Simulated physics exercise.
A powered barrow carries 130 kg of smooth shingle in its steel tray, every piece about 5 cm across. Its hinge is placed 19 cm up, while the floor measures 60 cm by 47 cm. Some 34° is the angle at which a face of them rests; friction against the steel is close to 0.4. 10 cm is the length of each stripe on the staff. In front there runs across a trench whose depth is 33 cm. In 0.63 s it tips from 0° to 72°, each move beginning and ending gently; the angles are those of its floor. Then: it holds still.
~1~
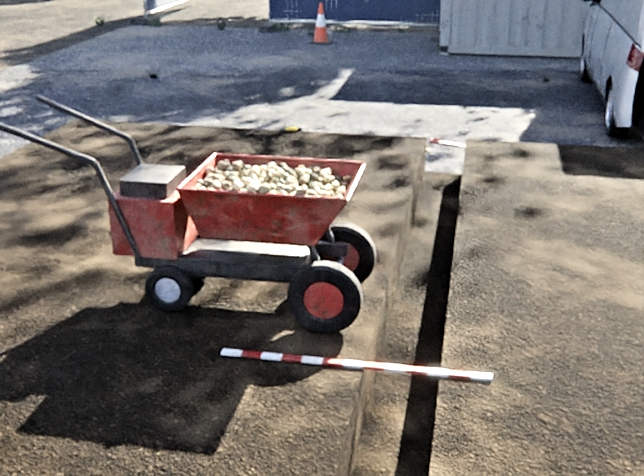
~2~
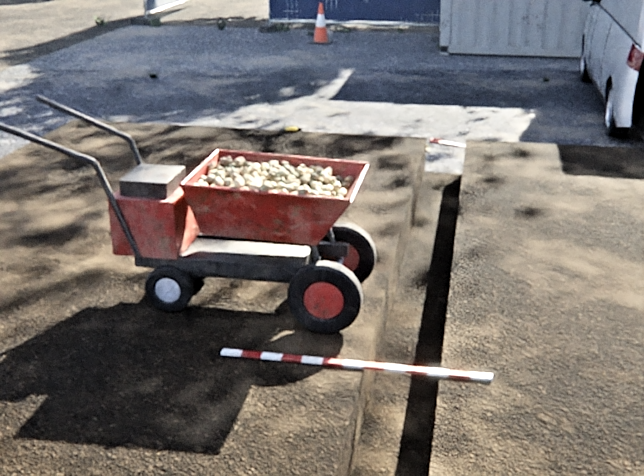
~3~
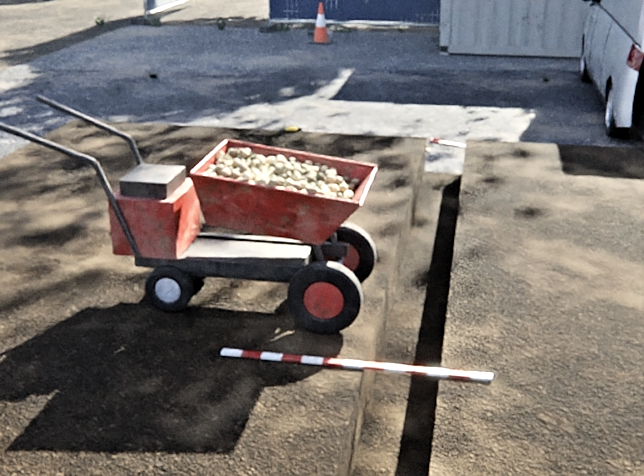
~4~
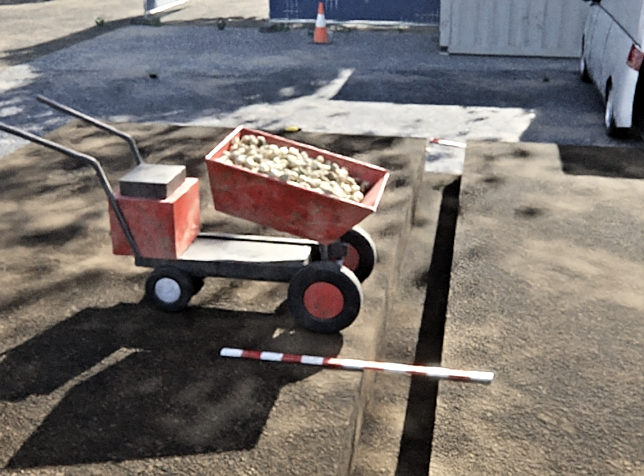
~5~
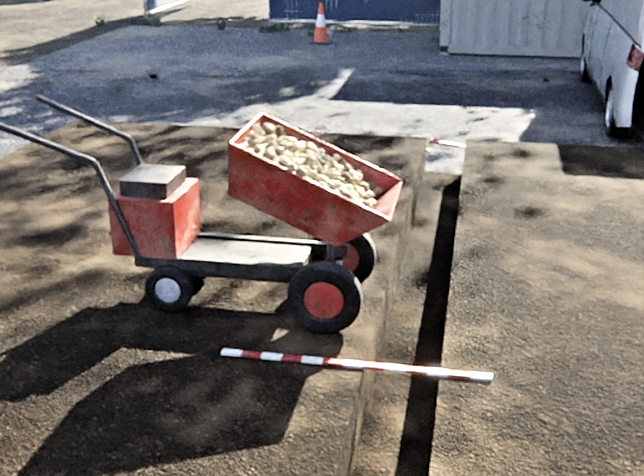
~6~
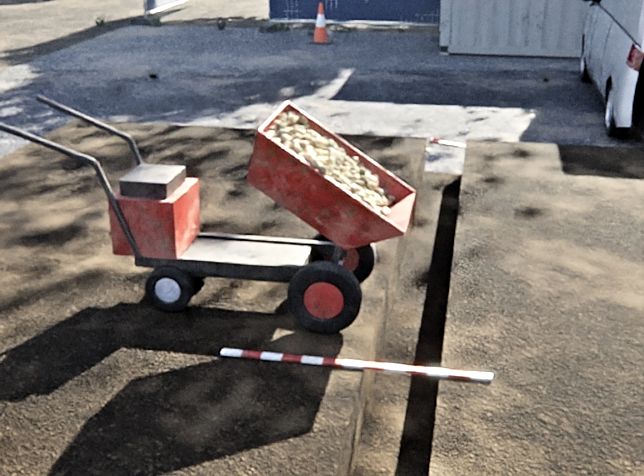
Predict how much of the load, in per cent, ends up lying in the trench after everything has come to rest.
Roughly 11 per cent of it.
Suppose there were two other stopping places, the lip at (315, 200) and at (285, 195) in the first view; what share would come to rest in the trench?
I'd expect close to 30 per cent at the first and 65 per cent at the second.
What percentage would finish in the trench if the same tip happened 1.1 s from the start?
Then roughly 20 percent.
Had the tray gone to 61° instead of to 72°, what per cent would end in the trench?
About 15 per cent would end up in the trench.
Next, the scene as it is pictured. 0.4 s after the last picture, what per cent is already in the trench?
Around 0 per cent of it, at that instant.
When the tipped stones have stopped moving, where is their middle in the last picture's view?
Their middle lands near (524, 319).
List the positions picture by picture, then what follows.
In the first picture, the tray is at 0°, its lip at (347, 200); the top of the load is at (258, 171).
In the second picture, lip at (351, 201), floor tilted 2°, highest stones at (243, 167).
In the third picture, lip at (360, 205), floor tilted 7°, highest stones at (242, 159).
In the fourth picture, lip at (374, 211), floor tilted 14°, highest stones at (245, 145).
In the fifth picture, lip at (389, 221), floor tilted 23°, highest stones at (263, 132).
In the sixth picture, the tray is at 33°, its lip at (404, 234); the top of the load is at (285, 121).
Then, 0.2 s after the last picture the floor is at 60°, 100 % in the tray; the foremost stones are at (424, 243).
Then, 0.4 s after the last picture the floor is at 72°, 56 % in the tray, 1 % in the trench, 43 % past the trench; the foremost stones are at (521, 326).
Then, 0.8 s after the last picture the floor is at 72°, 11 % in the tray, 1 % in the trench, 88 % past the trench; the foremost stones are past the picture's edge.
Then, 2.7 s after the last picture the floor is at 72°, 0 % in the tray, 11 % in the trench, 89 % past the trench; the foremost stones are past the picture's edge.
